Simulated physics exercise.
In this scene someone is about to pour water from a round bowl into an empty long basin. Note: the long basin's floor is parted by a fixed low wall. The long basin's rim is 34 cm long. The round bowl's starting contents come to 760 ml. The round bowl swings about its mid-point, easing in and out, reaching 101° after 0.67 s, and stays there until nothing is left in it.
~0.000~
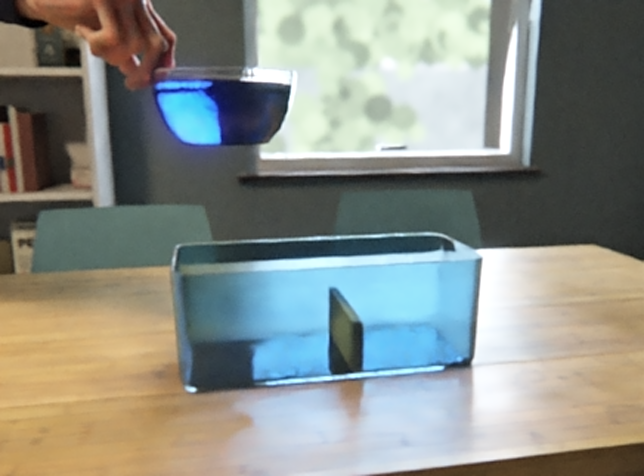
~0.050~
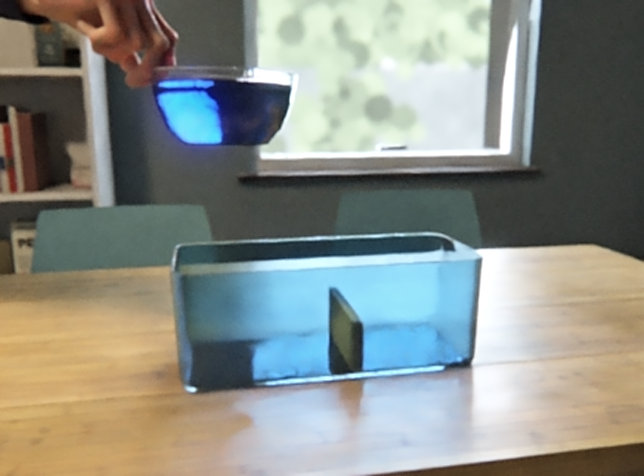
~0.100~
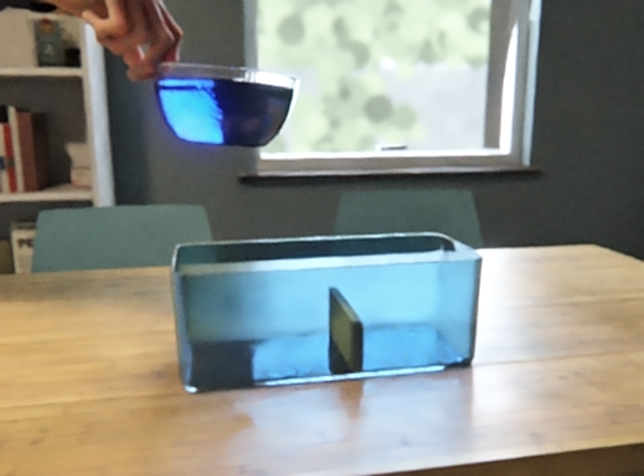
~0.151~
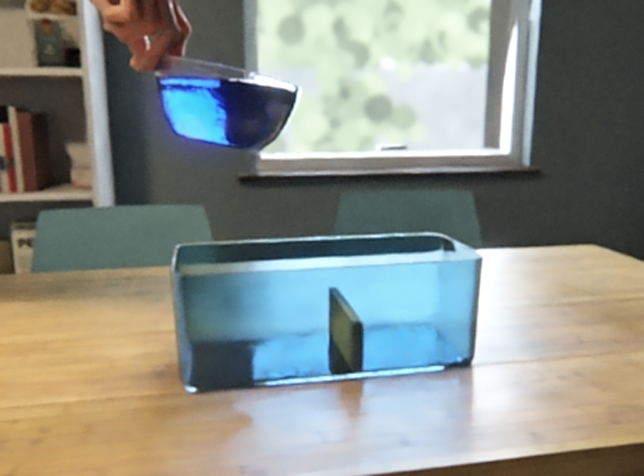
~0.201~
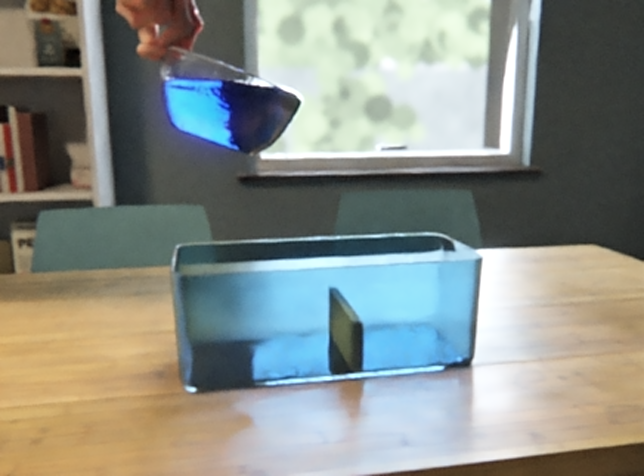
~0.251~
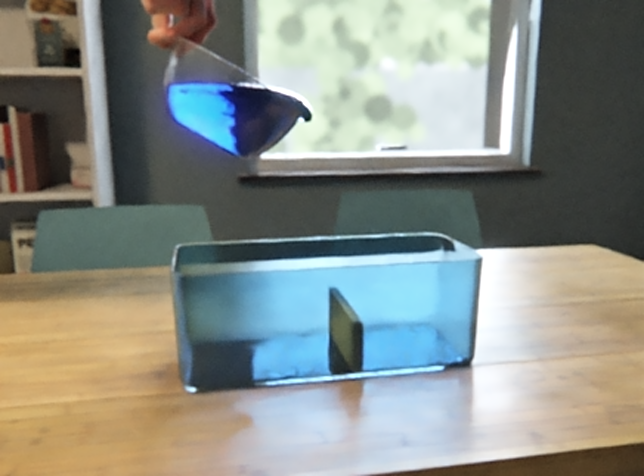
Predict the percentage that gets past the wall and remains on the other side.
The other side holds about 55 % in the end.
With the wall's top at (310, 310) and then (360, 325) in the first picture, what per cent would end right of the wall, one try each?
Respectively 90 and 35 %.
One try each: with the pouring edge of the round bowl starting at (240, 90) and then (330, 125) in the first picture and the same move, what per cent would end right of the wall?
Near 5 in a hundred on the first go and near 80 in a hundred on the second.
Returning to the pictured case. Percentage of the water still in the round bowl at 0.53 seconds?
Close to 20 in a hundred.
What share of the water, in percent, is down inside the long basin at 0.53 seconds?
Estimate - around 36 in a hundred parts.
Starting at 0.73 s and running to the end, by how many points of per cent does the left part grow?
That works out to roughly 8 per cent of the whole.
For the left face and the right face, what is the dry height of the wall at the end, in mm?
48 mm left, 38 mm right.
After 0.53 s the tilt is 90° and 19 per cent is still to pour, 4 is left of the wall and 31 right of it.
After 0.73 s the tilt is 101° and 1 per cent is still to pour, 36 is left of the wall and 56 right of it.
After 0.94 s the tilt is 101° and 0 per cent is still to pour, 44 is left of the wall and 55 right of it.
After 1.17 s the tilt is 101° and 0 per cent is still to pour, 44 is left of the wall and 55 right of it.
In the end 44 per cent lies left of the wall, 55 right of it and 1 outside.
